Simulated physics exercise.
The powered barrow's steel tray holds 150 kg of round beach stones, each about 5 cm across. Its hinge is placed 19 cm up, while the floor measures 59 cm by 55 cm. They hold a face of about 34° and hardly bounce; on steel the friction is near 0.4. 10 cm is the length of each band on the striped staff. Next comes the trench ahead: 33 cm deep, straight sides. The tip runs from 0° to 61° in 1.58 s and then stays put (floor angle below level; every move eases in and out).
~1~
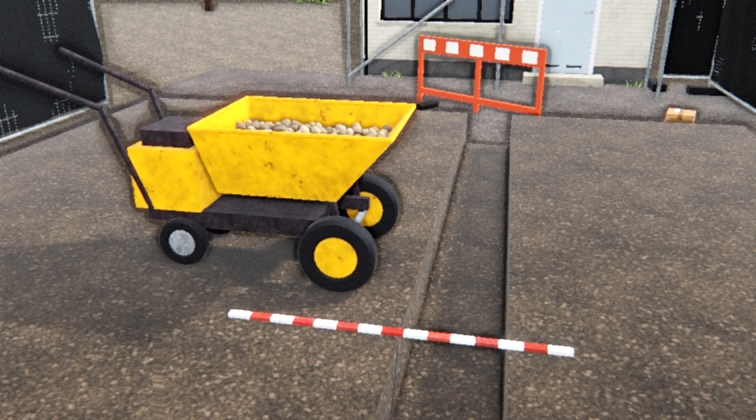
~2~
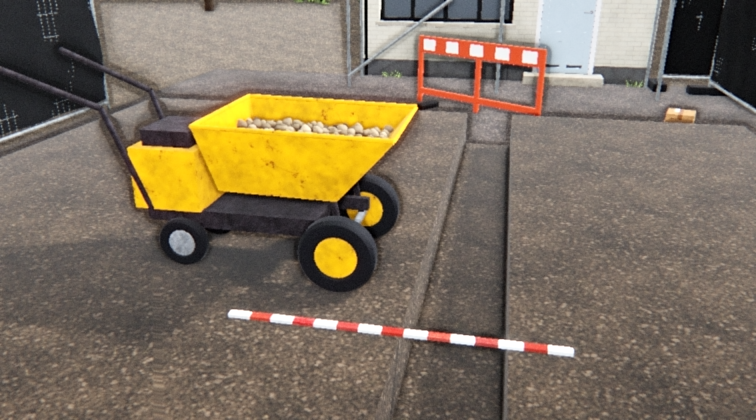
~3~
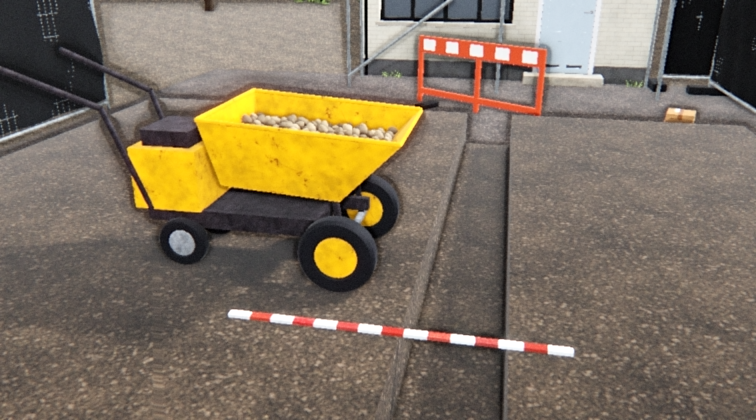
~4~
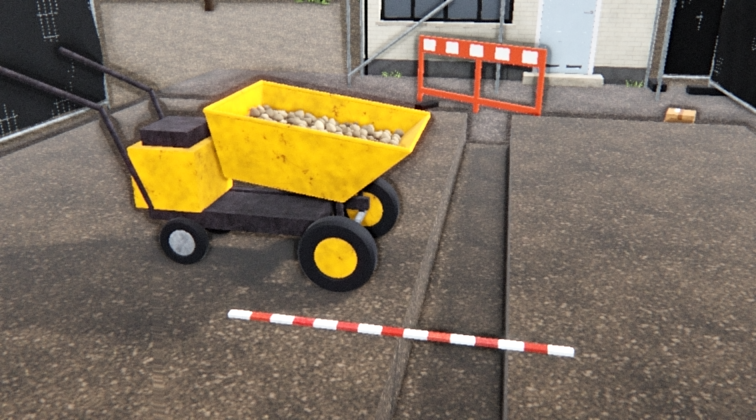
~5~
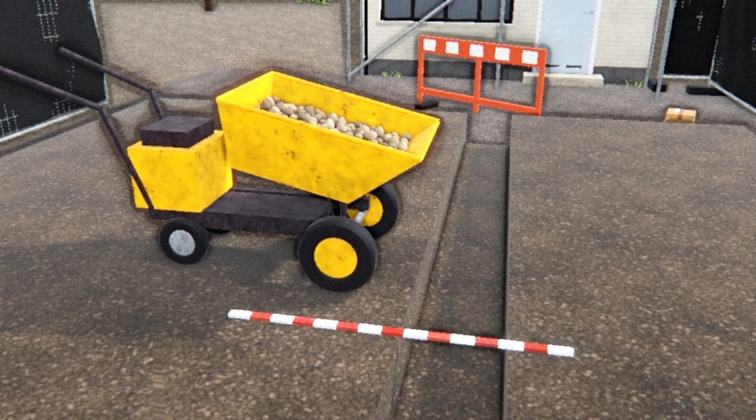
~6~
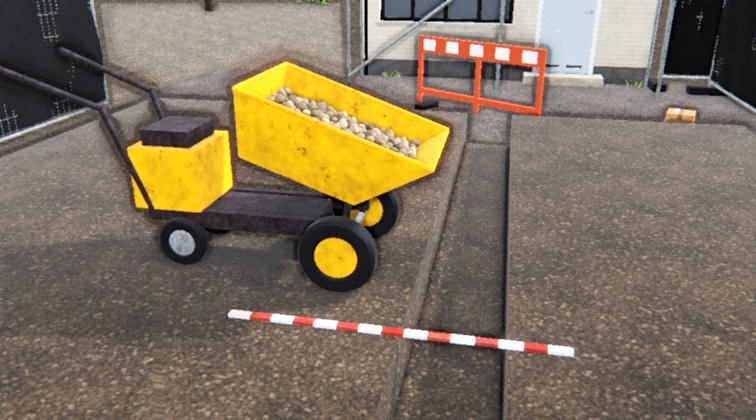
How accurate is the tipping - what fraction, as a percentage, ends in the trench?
Close to 58 in every hundred.
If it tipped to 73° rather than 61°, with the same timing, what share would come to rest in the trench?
In that case some 55 per cent.
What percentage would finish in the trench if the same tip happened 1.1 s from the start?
It would be near 50 percent.
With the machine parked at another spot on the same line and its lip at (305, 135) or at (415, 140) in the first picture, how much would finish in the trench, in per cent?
I'd expect some 100 per cent, then some 35.
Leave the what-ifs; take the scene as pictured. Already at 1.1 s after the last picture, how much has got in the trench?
Approx. 15 % of the load.
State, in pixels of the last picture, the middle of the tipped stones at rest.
Somewhere near pixel (501, 307).
Then, 0.6 s after the last picture the floor is at 51°, 100 % in the tray; the foremost stones are at (467, 213).
Then, 1.1 s after the last picture the floor is at 61°, 65 % in the tray, 14 % in the trench, 21 % past the trench; the foremost stones are at (578, 284).
Then, 1.4 s after the last picture the floor is at 61°, 35 % in the tray, 24 % in the trench, 41 % past the trench; the foremost stones are at (669, 293).
Then, 3.4 s after the last picture the floor is at 61°, 0 % in the tray, 58 % in the trench, 42 % past the trench; the foremost stones are at (731, 297).
